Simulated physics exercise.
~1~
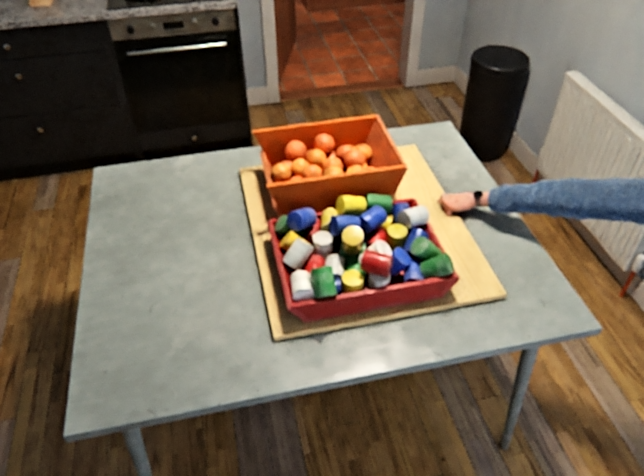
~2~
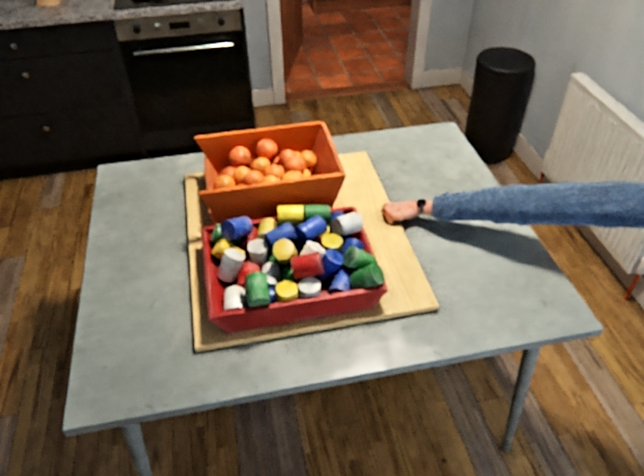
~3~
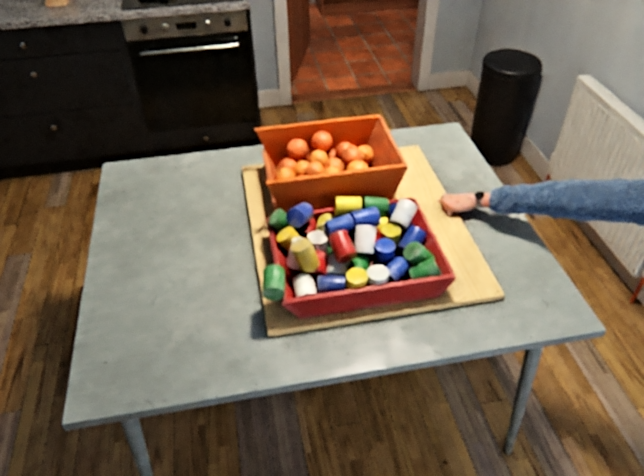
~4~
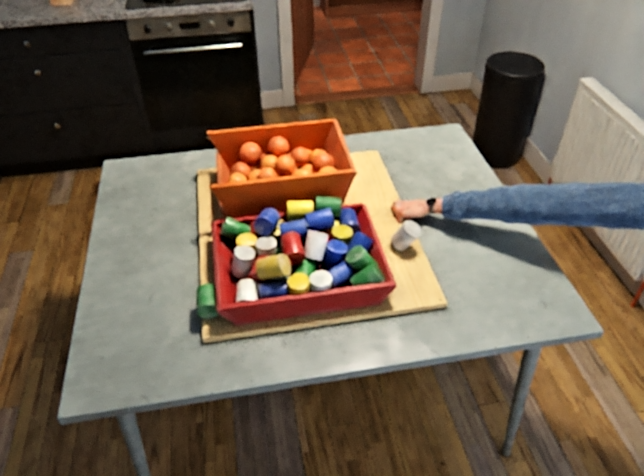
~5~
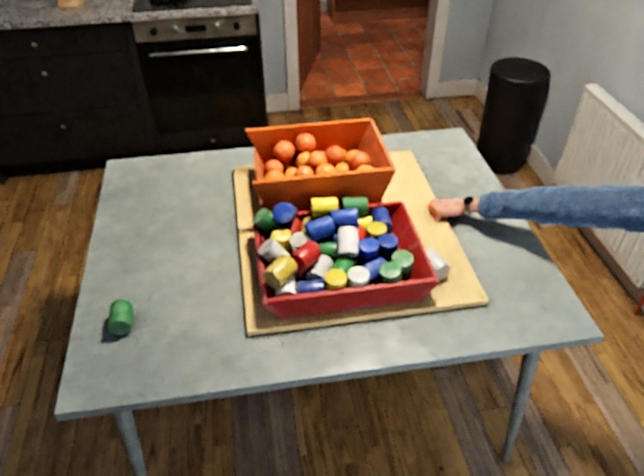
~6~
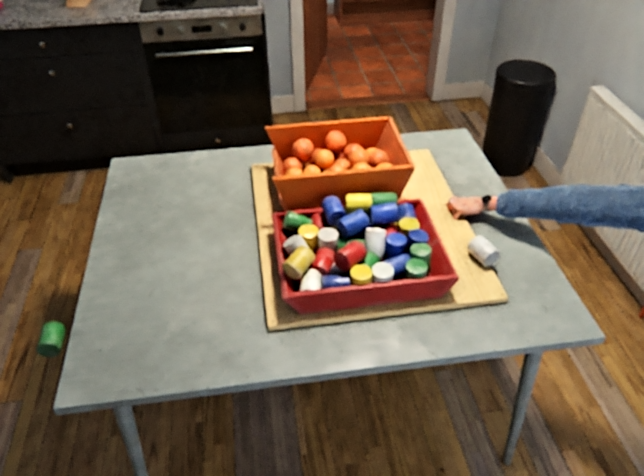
To begin with, a red tub heaped with colourful little cylinders and an orange tub of round orange pieces sit on a wooden board on a grey table, a sleeved arm reaching in from the right. The hand slides the board left, then back right, and the heap shifts, a green cylinder ending up at the red tub's left rim. On the next slide left, that green one drops outside and a white one lands on the board's right side. As the board returns right, the green cylinder rolls left across the table. Finally it falls past the table's edge, while the white one lies outside the tub and the orange pieces remain inside theirs.
